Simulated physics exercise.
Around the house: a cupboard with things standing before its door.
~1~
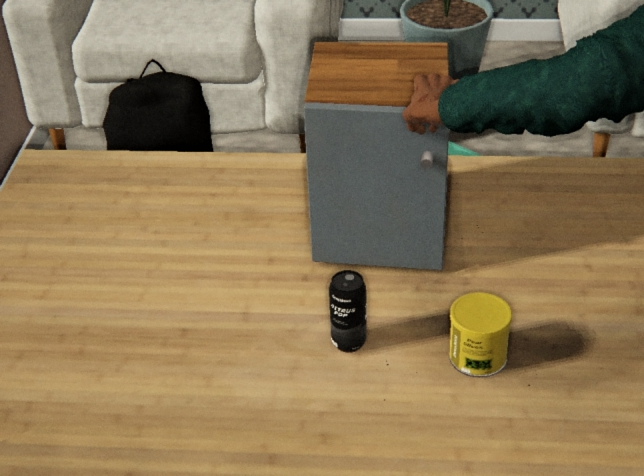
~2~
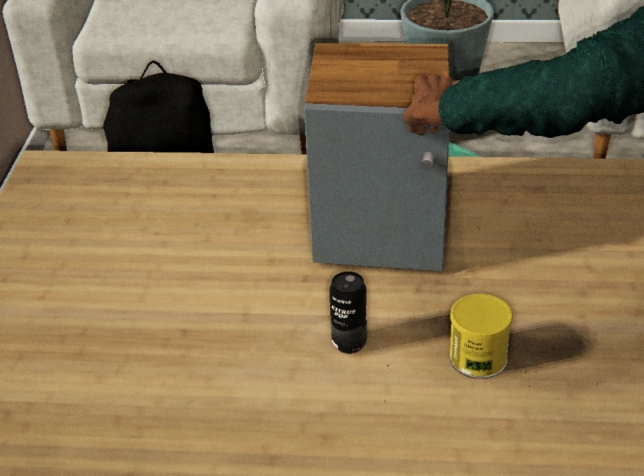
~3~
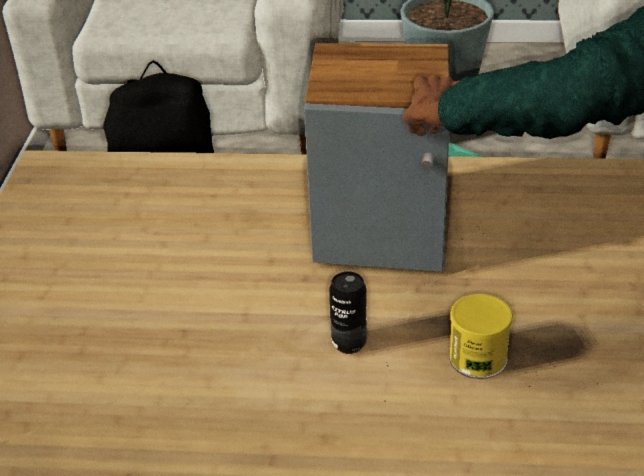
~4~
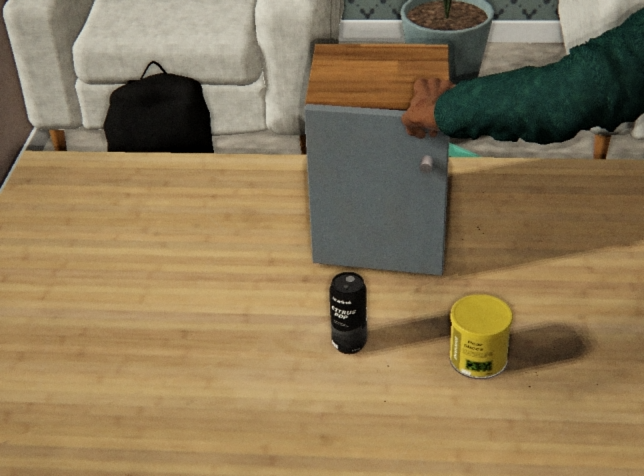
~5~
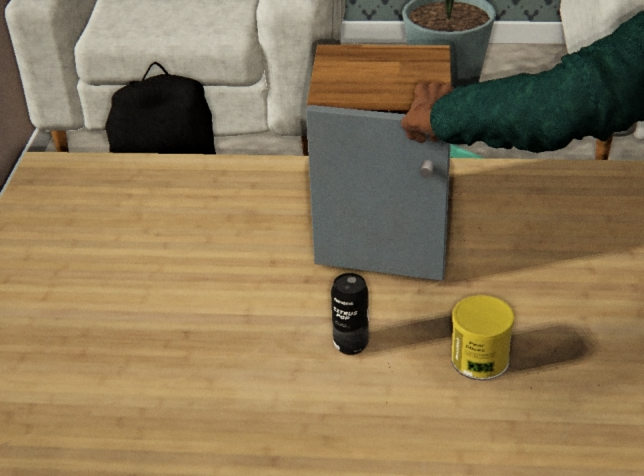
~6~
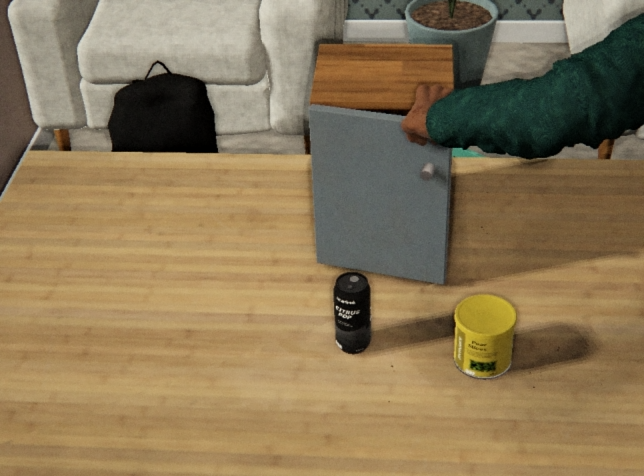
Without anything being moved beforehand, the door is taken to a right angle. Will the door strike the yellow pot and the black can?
I'd say the yellow pot is in the clear; I'd say the black can is in the way.
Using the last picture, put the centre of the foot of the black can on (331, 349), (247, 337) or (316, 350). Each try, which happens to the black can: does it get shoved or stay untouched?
Taking the spots in the order given, the black can takes a hit; goes unhit; takes a hit.
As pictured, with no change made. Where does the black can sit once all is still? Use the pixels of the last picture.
You'll find it close to (284, 325).
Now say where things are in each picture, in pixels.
Door 4° open; yellow pot (479, 335); black can (348, 313); door (376, 194), in the first picture.
Door 4° open; black can (349, 314); door (377, 195), in the second picture.
Door 4° open; yellow pot (480, 337); door (376, 195), in the third picture.
Door 7° open; black can (349, 314); door (376, 197), in the fourth picture.
Door 10° open; yellow pot (481, 338); door (377, 200), in the fifth picture.
Door 13° open; yellow pot (484, 337); black can (353, 314); door (379, 201), in the sixth picture.
Then, 1.34 s after the last picture, door 66° open; yellow pot at rest near (484, 337); black can moved a little near (340, 318).
Then, 1.70 s after the last picture, door 80° open; yellow pot at rest near (484, 337); black can moved about its own width near (308, 324).
At rest, the yellow pot stays untouched, near (484, 337); the black can gets shoved, near (284, 326).
